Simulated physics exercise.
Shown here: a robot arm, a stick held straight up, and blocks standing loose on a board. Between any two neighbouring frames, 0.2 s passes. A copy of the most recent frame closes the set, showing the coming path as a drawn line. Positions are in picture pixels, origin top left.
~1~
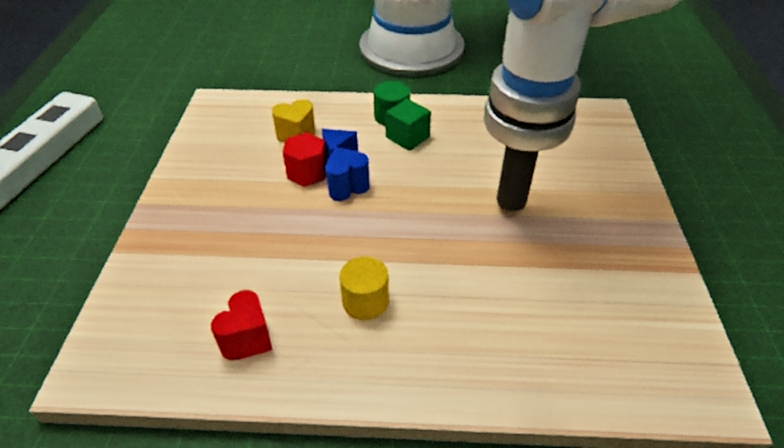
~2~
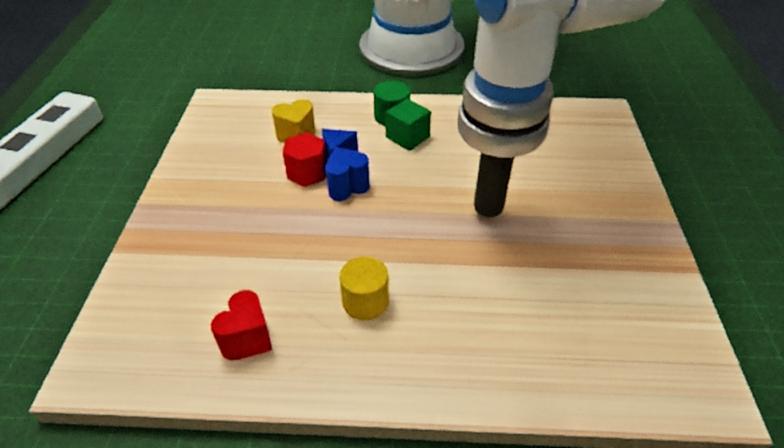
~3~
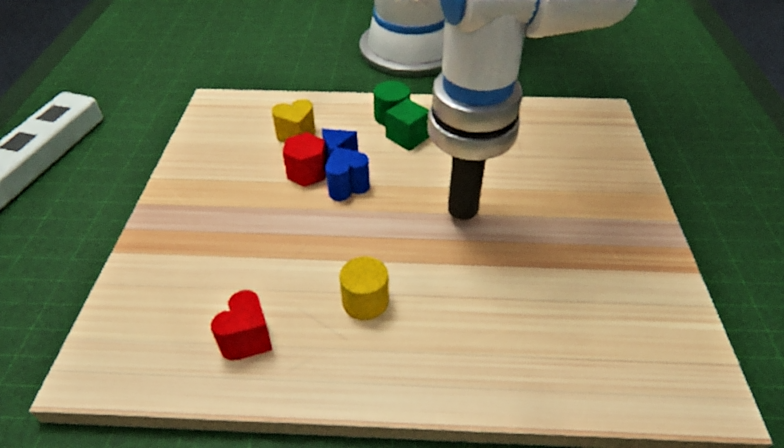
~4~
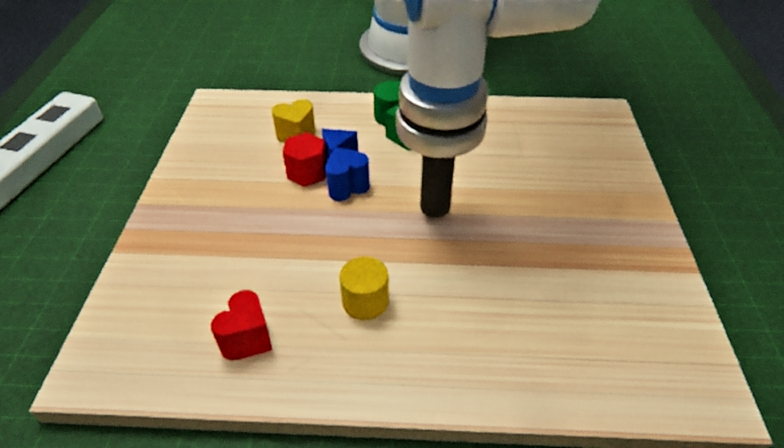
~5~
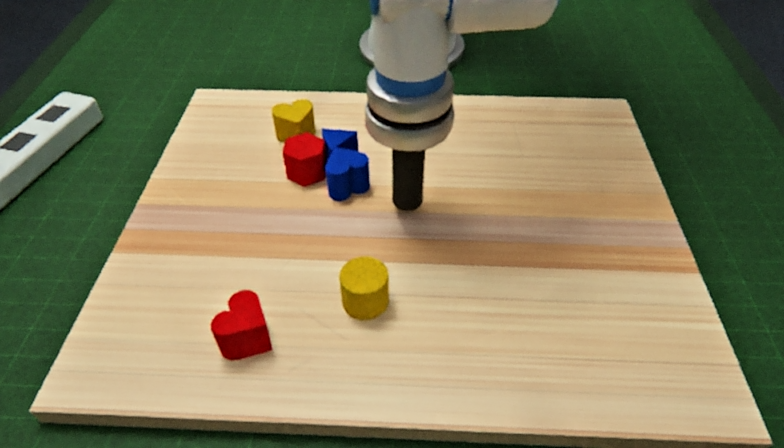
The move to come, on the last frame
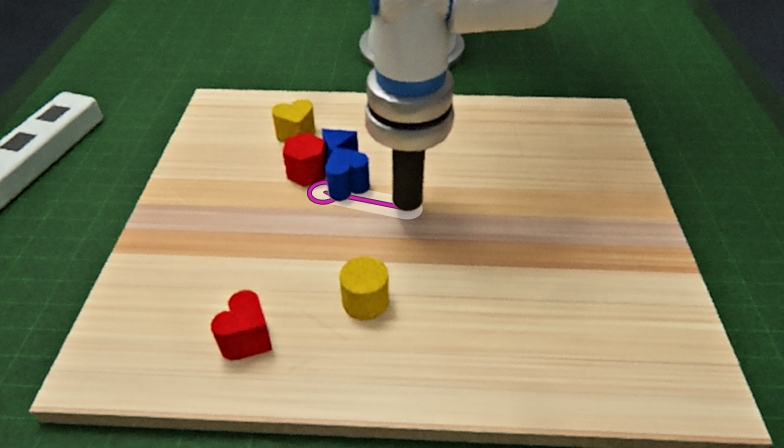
A robot arm holding a black stick upright starts at the right side of a wooden board and glides steadily left across it. It passes in front of the green blocks, hiding them from view, and is last seen just right of the blue blocks, while every visible block stays still.
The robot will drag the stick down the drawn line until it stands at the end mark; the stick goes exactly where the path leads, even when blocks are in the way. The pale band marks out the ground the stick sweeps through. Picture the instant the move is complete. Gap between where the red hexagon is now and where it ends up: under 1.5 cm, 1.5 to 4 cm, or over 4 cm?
Shift of 1.5 to 4 cm.
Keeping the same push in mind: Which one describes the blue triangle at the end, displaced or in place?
Moved off its spot.
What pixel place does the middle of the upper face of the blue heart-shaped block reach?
In the picture, that point is around (322, 146).
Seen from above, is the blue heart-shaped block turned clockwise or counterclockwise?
The sense of turning is clockwise.
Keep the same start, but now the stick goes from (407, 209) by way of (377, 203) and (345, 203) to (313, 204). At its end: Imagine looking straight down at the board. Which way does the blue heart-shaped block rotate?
Direction: Clockwise.
The drawn path runs in a line from (407, 209) to (324, 192).
What follows on the original path. Halfway along, stick (364, 193); blue heart-shaped block (341, 158).
At the end, stick (323, 185); red hexagon (288, 138), turned 35° anticlockwise; blue triangle (334, 127), turned 60° clockwise; blue heart-shaped block (322, 146), turned 25° clockwise.
